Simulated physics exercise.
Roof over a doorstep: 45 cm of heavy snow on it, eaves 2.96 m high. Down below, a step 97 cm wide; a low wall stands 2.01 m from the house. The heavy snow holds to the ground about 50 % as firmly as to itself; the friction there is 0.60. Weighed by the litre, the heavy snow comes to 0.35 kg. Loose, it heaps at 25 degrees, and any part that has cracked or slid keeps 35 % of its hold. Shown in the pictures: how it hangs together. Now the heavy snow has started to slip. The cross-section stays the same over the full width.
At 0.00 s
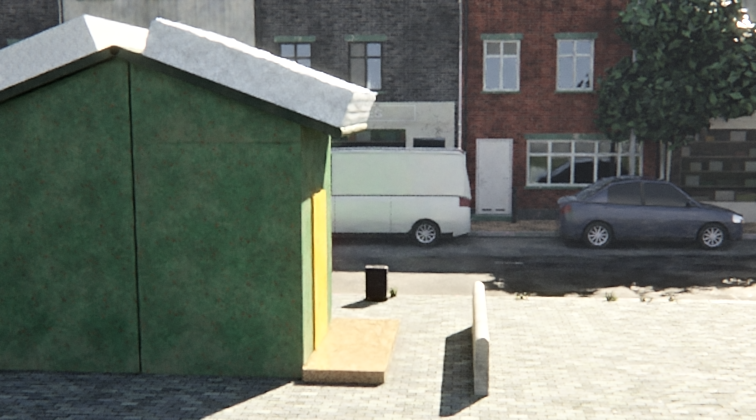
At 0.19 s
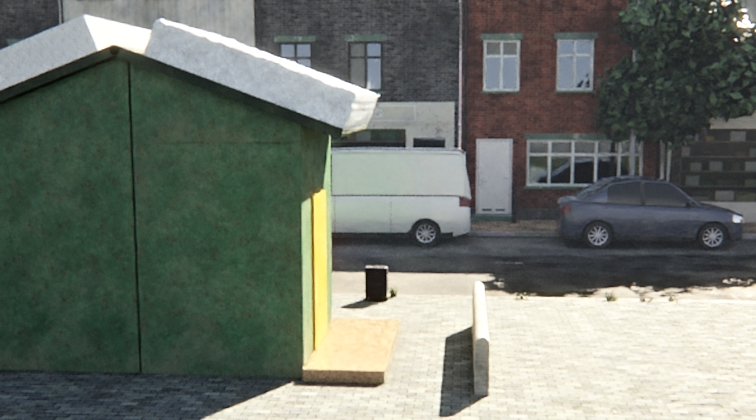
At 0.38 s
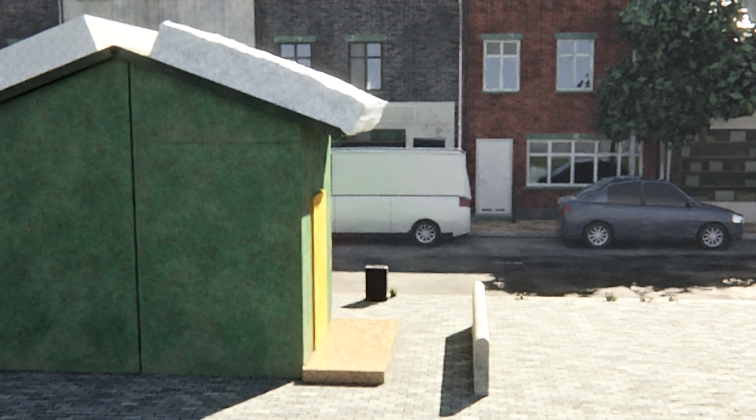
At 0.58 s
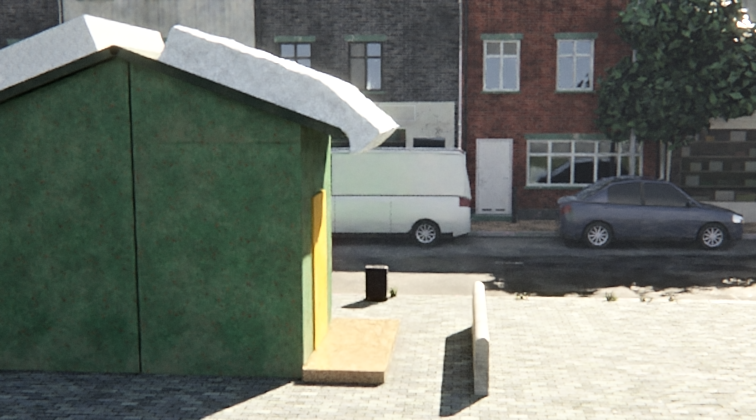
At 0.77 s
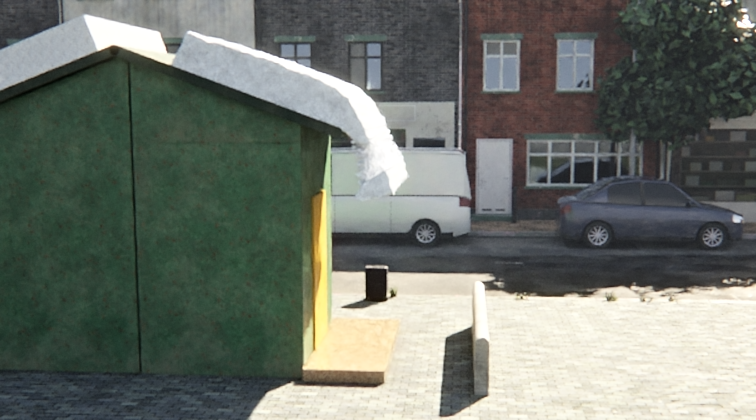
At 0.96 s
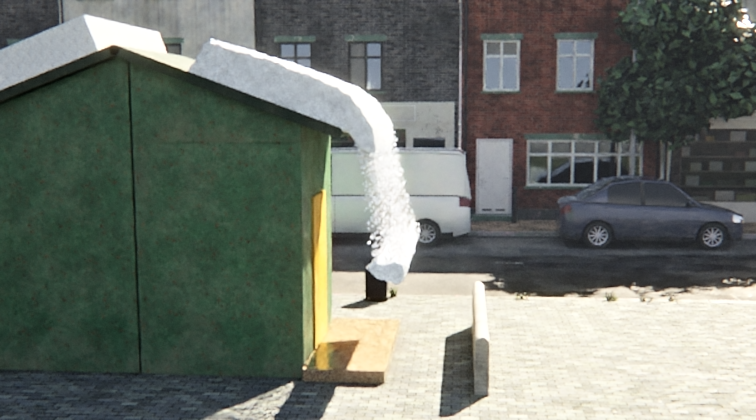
Green shed with snow sliding down the right side of its roof, bending over the eaves and crumbling toward the doorstep below.
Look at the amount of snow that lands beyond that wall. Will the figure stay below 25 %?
Yes, it is below 25 %.
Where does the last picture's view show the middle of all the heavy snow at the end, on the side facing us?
Pretty much at (444, 363), I'd say.
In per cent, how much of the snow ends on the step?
I'd estimate close to 25 %.
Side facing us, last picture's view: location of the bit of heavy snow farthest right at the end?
(738, 392) or thereabouts.
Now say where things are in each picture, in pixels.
The first frame shows leading edge of the heavy snow at (351, 99), 2 % of it past the eaves, in one piece.
The second frame shows leading edge of the heavy snow at (354, 101), its middle shifted 2.8 cm, 3 % of it past the eaves, in one piece.
The third frame shows leading edge of the heavy snow at (363, 102), its middle shifted 11 cm, 8 % of it past the eaves, in one piece.
The fourth frame shows leading edge of the heavy snow at (378, 136), its middle shifted 26 cm, 13 % of it past the eaves, cracking.
The fifth frame shows leading edge of the heavy snow at (391, 186), its middle shifted 47 cm, 20 % of it past the eaves, cracking.
The sixth frame shows leading edge of the heavy snow at (406, 268), its middle shifted 77 cm, 30 % of it past the eaves, cracking.
After 1.32 s, 67 % is still on the roof and 0 % is past the low wall.
After 1.75 s, 35 % is still on the roof and 0 % is past the low wall.
After 2.17 s, none is still on the roof and 3 % is past the low wall.
After 2.60 s, none is still on the roof and 18 % is past the low wall.
After 3.50 s, at the end, none is still on the roof and 18 % is past the low wall.
